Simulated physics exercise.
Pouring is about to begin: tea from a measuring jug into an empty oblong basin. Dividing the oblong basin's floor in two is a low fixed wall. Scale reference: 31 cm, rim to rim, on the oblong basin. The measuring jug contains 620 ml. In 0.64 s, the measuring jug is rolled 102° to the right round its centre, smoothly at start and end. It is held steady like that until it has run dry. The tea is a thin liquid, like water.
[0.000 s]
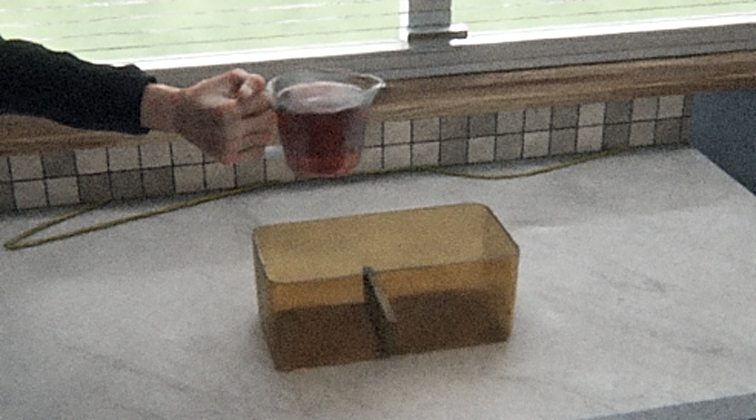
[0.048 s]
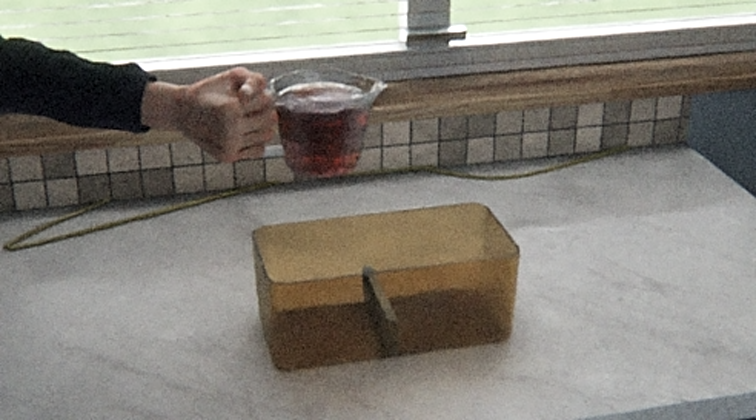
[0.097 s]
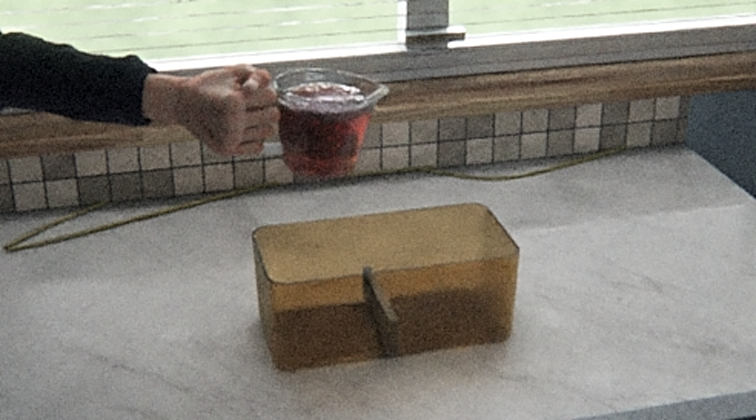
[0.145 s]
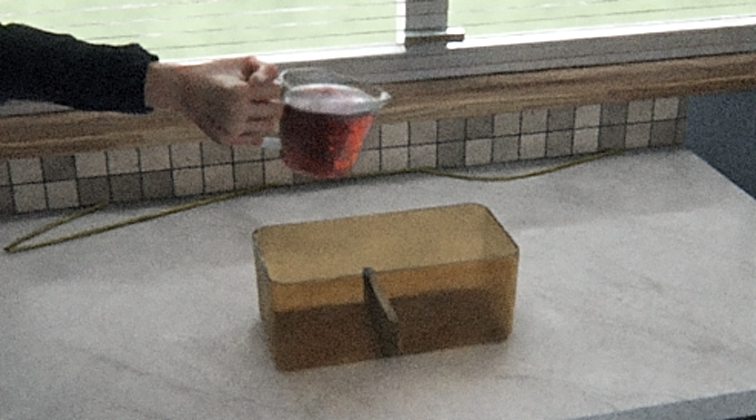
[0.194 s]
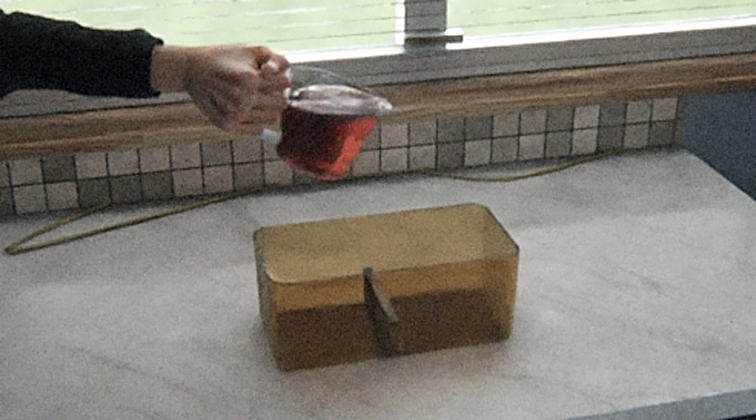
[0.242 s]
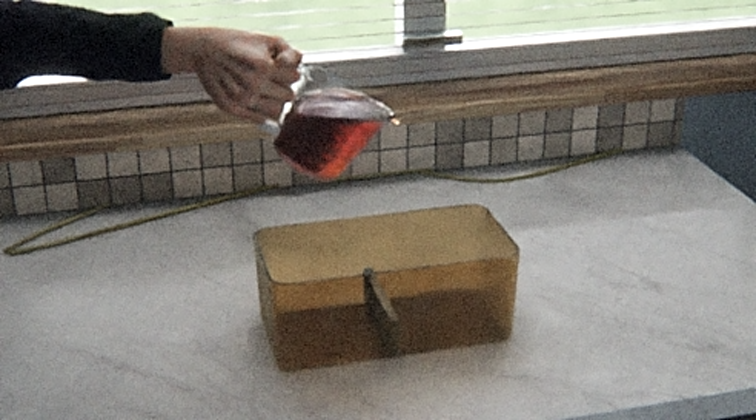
A hand in a black sleeve holds a clear glass measuring jug of red tea above a pale marbled counter, seen from slightly above. Below it sits an amber, see-through oblong basin with a dark divider at its middle, before small grey and beige tiles, a green cord and a bright window. The hand gradually tilts the jug to the right, bringing the tea to its lip, while the camera stays still.
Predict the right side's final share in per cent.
The right side finishes with roughly 91 per cent.
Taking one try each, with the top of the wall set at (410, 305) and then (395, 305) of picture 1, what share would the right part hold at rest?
Respectively close to 65 and 80 %.
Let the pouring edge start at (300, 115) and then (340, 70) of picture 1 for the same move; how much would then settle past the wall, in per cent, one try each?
The first try gives 5 percent and the second 70 percent.
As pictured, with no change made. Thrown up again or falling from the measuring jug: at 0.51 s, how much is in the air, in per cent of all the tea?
Share: Roughly 36 per cent.
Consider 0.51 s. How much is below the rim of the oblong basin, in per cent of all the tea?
Around 24%.
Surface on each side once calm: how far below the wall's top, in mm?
The left side gives some 48 mm, the right side some 24 mm.
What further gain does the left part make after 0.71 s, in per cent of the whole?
About 4 percent.
Then, 0.51 s in, the tilt is 92° and 41 per cent is still to pour, 0 is left of the wall and 24 right of it.
Then, 0.71 s in, the tilt is 102° and 6 per cent is still to pour, 2 is left of the wall and 78 right of it.
Then, 0.92 s in, the tilt is 102° and 0 per cent is still to pour, 5 is left of the wall and 90 right of it.
Then, 1.14 s in, the tilt is 102° and 0 per cent is still to pour, 6 is left of the wall and 91 right of it.
Finally, 6 per cent lies left of the wall, 91 right of it and 3 outside.
